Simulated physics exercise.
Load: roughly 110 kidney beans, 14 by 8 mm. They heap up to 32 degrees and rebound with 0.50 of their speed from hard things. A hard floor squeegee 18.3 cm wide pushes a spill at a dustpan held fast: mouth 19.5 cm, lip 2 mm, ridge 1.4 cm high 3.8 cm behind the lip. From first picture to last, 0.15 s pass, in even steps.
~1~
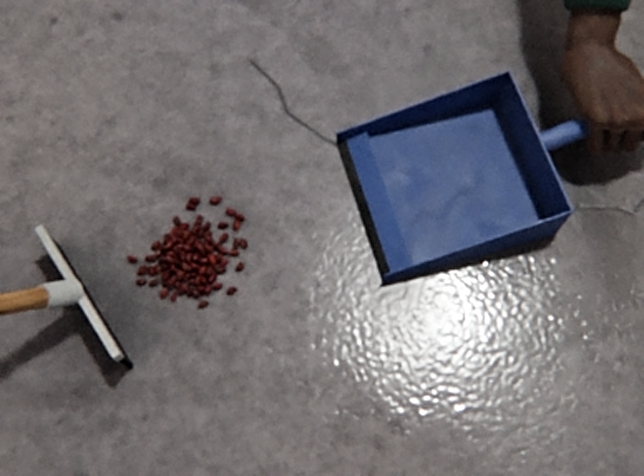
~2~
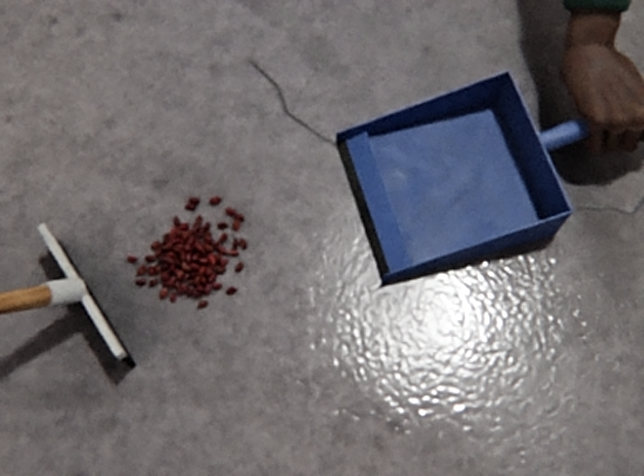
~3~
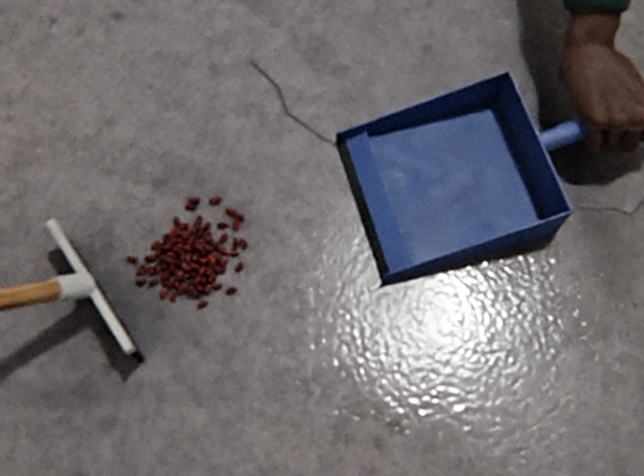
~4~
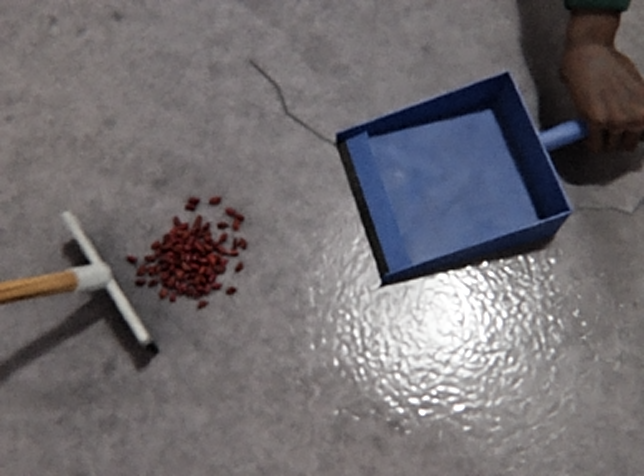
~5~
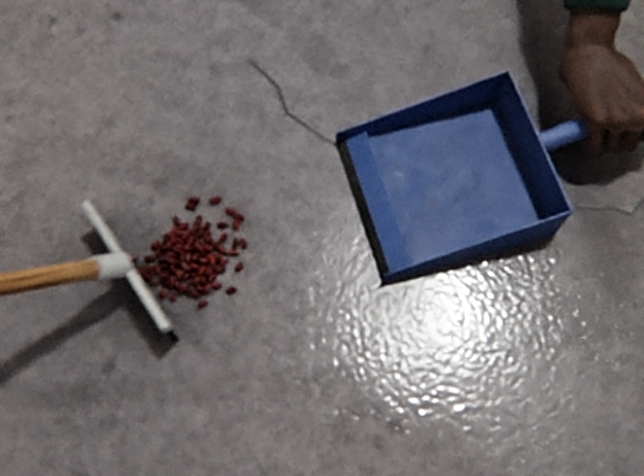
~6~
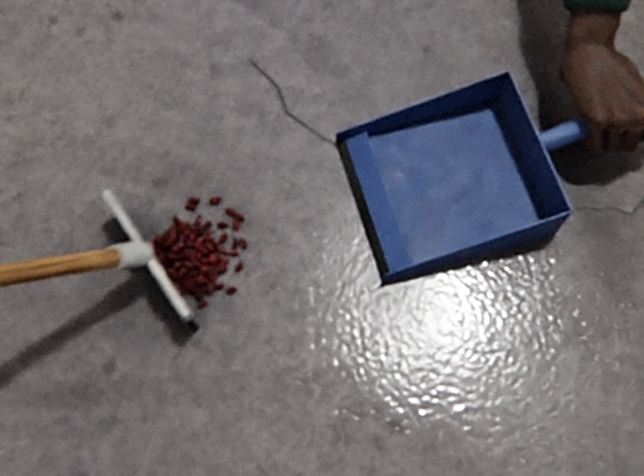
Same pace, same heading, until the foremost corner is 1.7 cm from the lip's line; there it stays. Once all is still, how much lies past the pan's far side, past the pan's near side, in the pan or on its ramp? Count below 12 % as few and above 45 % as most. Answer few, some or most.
Far side: Some, near side: Few, pan: Some.
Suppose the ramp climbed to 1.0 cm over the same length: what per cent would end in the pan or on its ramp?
Then about 20 per cent.
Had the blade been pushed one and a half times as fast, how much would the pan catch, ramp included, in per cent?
In that case some 30 per cent.
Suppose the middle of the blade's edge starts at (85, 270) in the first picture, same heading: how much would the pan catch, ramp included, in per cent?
Some 15 per cent.
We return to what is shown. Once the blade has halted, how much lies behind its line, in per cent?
Roughly 5 per cent.
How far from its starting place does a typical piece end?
Roughly 24 cm.
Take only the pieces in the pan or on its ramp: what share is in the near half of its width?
Roughly 10 per cent.
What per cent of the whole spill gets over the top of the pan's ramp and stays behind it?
About 5 per cent.
Then, 0.13 s after the last picture, middle of the blade 14 cm from the lip; 0 % over the lip, far side 5 %, near side 0 %.
Then, 0.22 s after the last picture, middle of the blade 7 cm from the lip; 0 % over the lip, far side 20 %, near side 0 %.
Then, 0.44 s after the last picture, middle of the blade 5 cm from the lip; 20 % over the lip, far side 30 %, near side 0 %.
In the end, far side 30 %, near side 0 %, pan 20 %, in front of the lip or behind the blade 45 %.
